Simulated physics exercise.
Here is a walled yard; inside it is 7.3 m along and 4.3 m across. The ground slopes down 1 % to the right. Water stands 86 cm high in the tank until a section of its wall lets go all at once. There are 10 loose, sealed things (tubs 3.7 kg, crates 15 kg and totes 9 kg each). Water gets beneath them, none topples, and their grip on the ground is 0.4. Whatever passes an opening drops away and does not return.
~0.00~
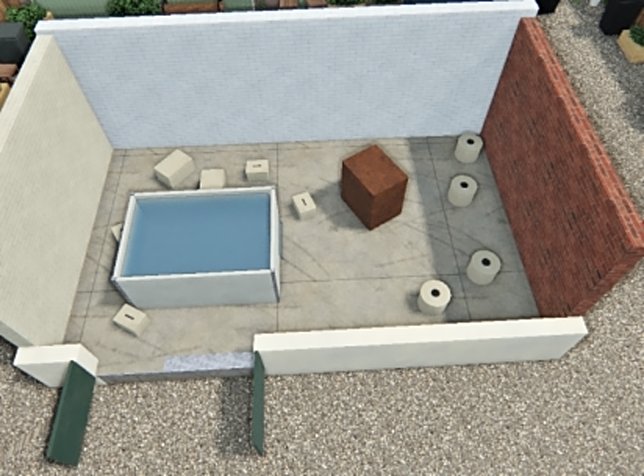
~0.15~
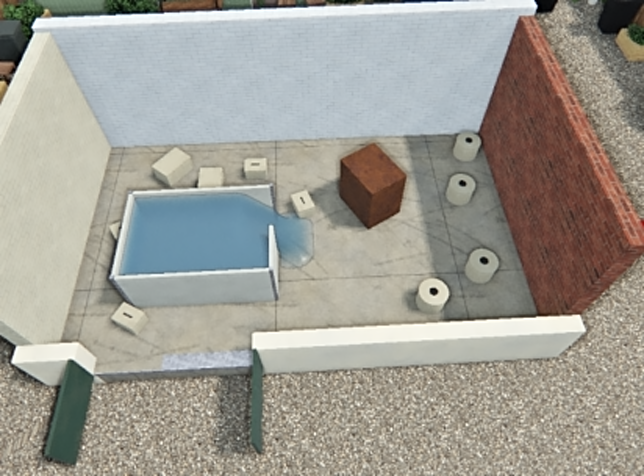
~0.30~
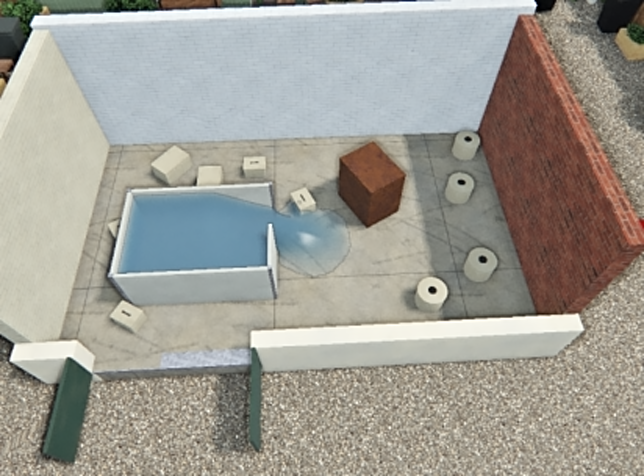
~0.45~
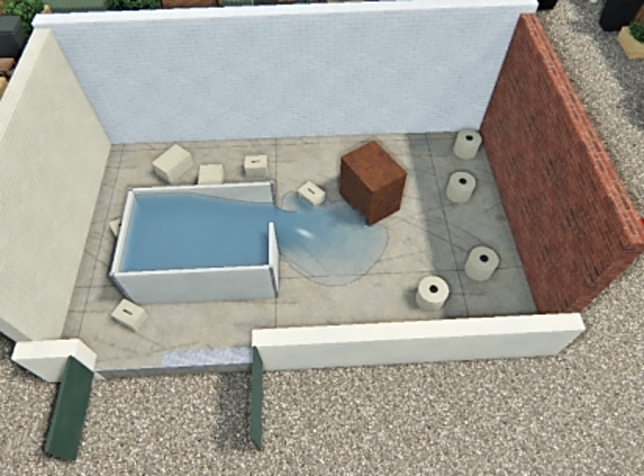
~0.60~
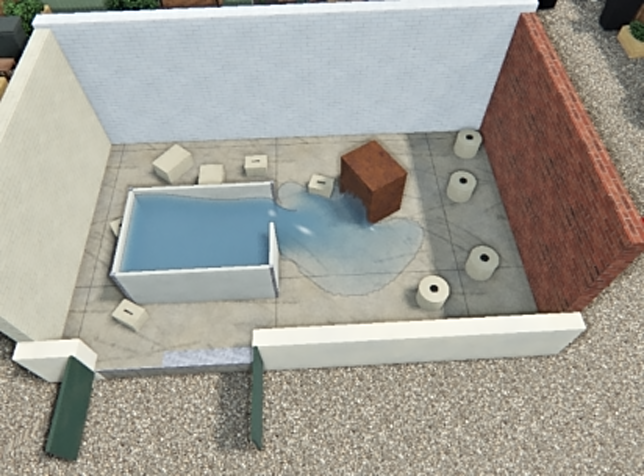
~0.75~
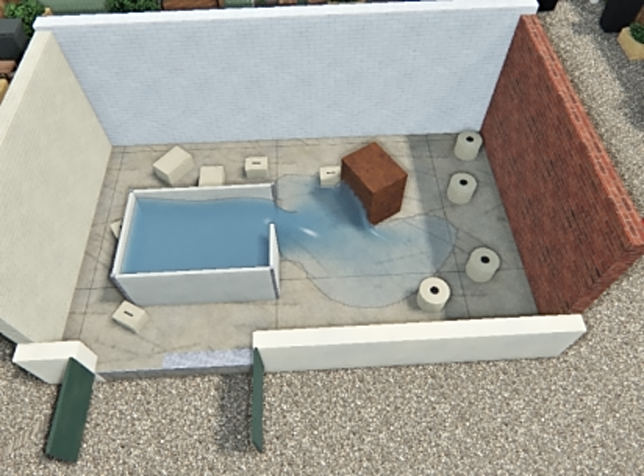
Walled yard with water pouring from the right side of a white tank, spreading rightward across paving and shifting one pale block.
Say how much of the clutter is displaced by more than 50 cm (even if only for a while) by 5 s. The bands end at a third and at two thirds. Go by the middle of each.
It is between one and two thirds.
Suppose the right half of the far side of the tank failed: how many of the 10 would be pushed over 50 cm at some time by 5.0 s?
In that case 8 of them.
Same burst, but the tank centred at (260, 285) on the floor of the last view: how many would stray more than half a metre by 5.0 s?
In that case 6 of them.
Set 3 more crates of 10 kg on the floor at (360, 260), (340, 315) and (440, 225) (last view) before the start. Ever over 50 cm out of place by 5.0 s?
In turn: Over, under, over.
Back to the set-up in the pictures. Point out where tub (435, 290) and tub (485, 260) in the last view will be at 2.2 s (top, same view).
Near (522, 303) and (533, 279).
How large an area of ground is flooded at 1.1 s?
Roughly 12 m2.
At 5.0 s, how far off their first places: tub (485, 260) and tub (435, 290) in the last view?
In that order: 250 cm, 250 cm.
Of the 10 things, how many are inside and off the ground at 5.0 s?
I count 5.
After 1.1 s 1 of 10 are over 50 cm from their spots; 0 afloat.
After 2.2 s 3 of 10 are over 50 cm from their spots; 2 afloat.
After 3.5 s 3 of 10 are over 50 cm from their spots; 5 afloat.
After 5.0 s 5 of 10 are over 50 cm from their spots, and 5 have been at some point; 5 afloat.
